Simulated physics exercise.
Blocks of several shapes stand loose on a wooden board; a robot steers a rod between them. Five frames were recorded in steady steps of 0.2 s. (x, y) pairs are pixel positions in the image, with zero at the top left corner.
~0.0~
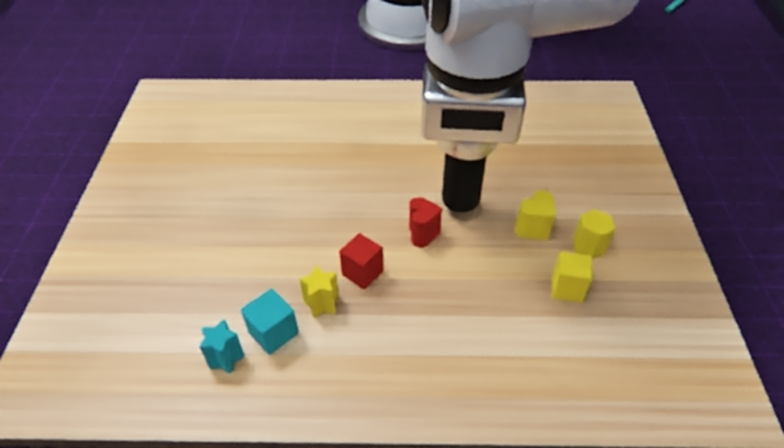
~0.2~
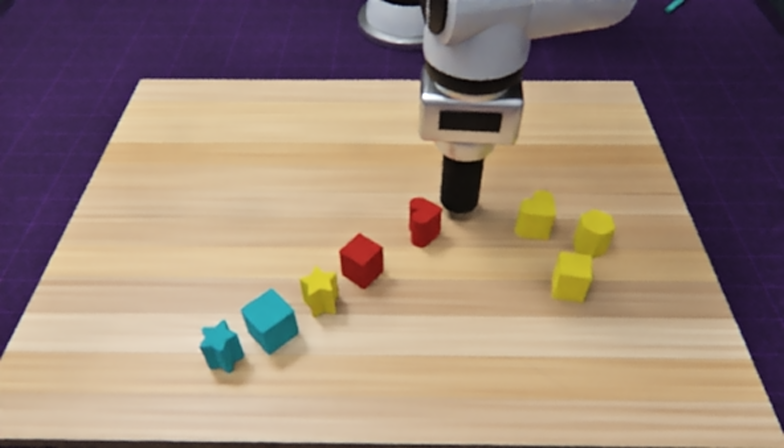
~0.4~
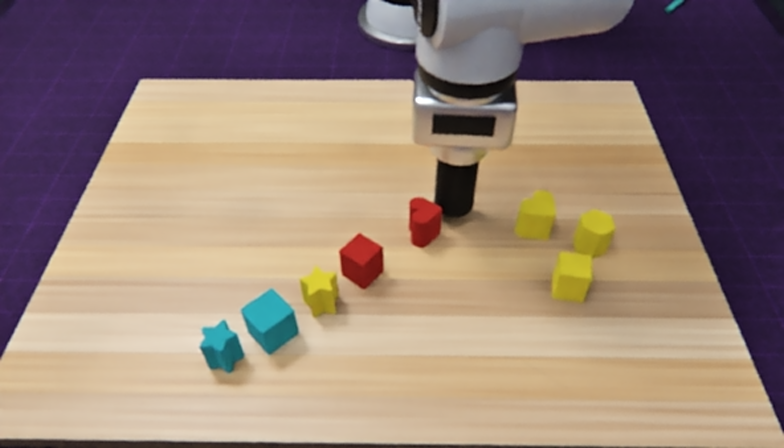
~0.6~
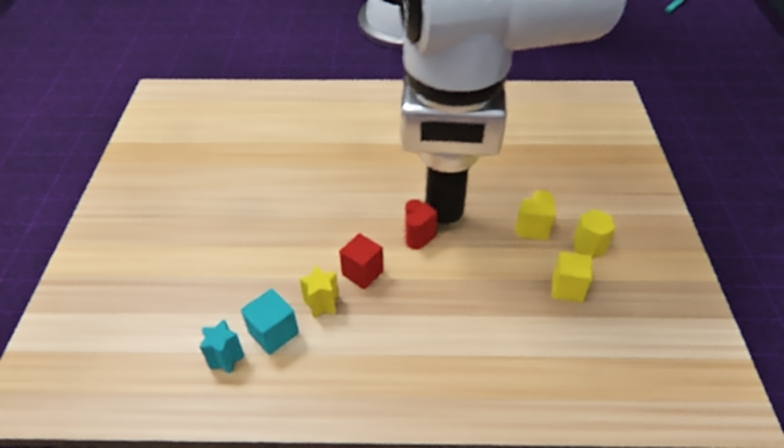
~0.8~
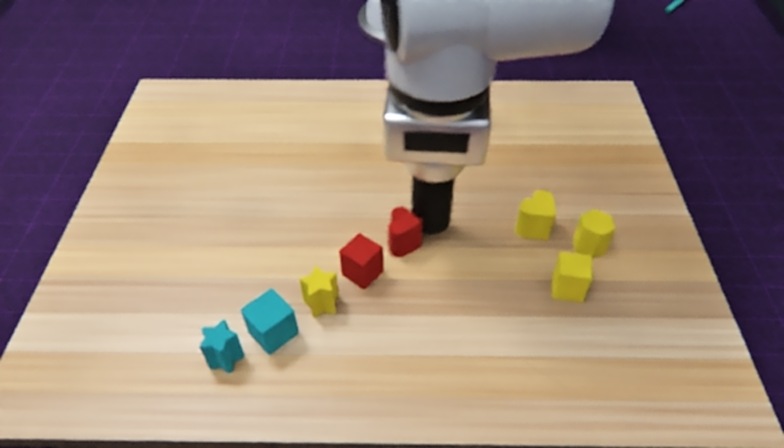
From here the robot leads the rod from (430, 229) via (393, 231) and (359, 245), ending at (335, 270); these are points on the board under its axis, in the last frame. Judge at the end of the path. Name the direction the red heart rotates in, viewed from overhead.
Viewed from overhead, the red heart winds up turned anticlockwise.
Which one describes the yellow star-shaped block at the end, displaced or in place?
By the last moment of the path, the yellow star-shaped block has shifted.
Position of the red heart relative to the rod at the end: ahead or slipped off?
In front, still.
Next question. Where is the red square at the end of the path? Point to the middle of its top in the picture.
The spot you're after is about (339, 304) in the image.
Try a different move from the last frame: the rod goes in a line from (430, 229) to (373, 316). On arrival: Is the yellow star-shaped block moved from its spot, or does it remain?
It moves.
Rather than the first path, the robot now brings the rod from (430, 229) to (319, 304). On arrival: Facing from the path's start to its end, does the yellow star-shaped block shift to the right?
No, I don't think so.
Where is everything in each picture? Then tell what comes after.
The first frame shows tip of the rod at (461, 200), middles of tops, turquoise square at (267, 309), yellow star-shaped block at (318, 279), red square at (361, 248), red heart at (424, 209).
The second frame shows rod at (459, 201), nothing pushed.
The third frame shows rod at (453, 205), nothing pushed.
The fourth frame shows rod at (444, 211), red heart at (419, 211).
The fifth frame shows rod at (431, 220), turquoise square at (267, 309), yellow star-shaped block at (318, 279), red square at (361, 248), red heart at (403, 219).
On the path given first. One third of the way, rod at (391, 222); red square at (354, 254); red heart at (369, 229), turned 40° anticlockwise.
Two thirds of the way, rod at (358, 236); yellow star-shaped block at (307, 294), turned 40° clockwise; red square at (334, 276), turned 45° anticlockwise; red heart at (335, 246), turned 50° anticlockwise.
At the end, rod at (334, 261); turquoise square at (262, 312); yellow star-shaped block at (304, 305), turned 60° clockwise; red square at (339, 304), turned 50° anticlockwise; red heart at (321, 278), turned 90° anticlockwise.
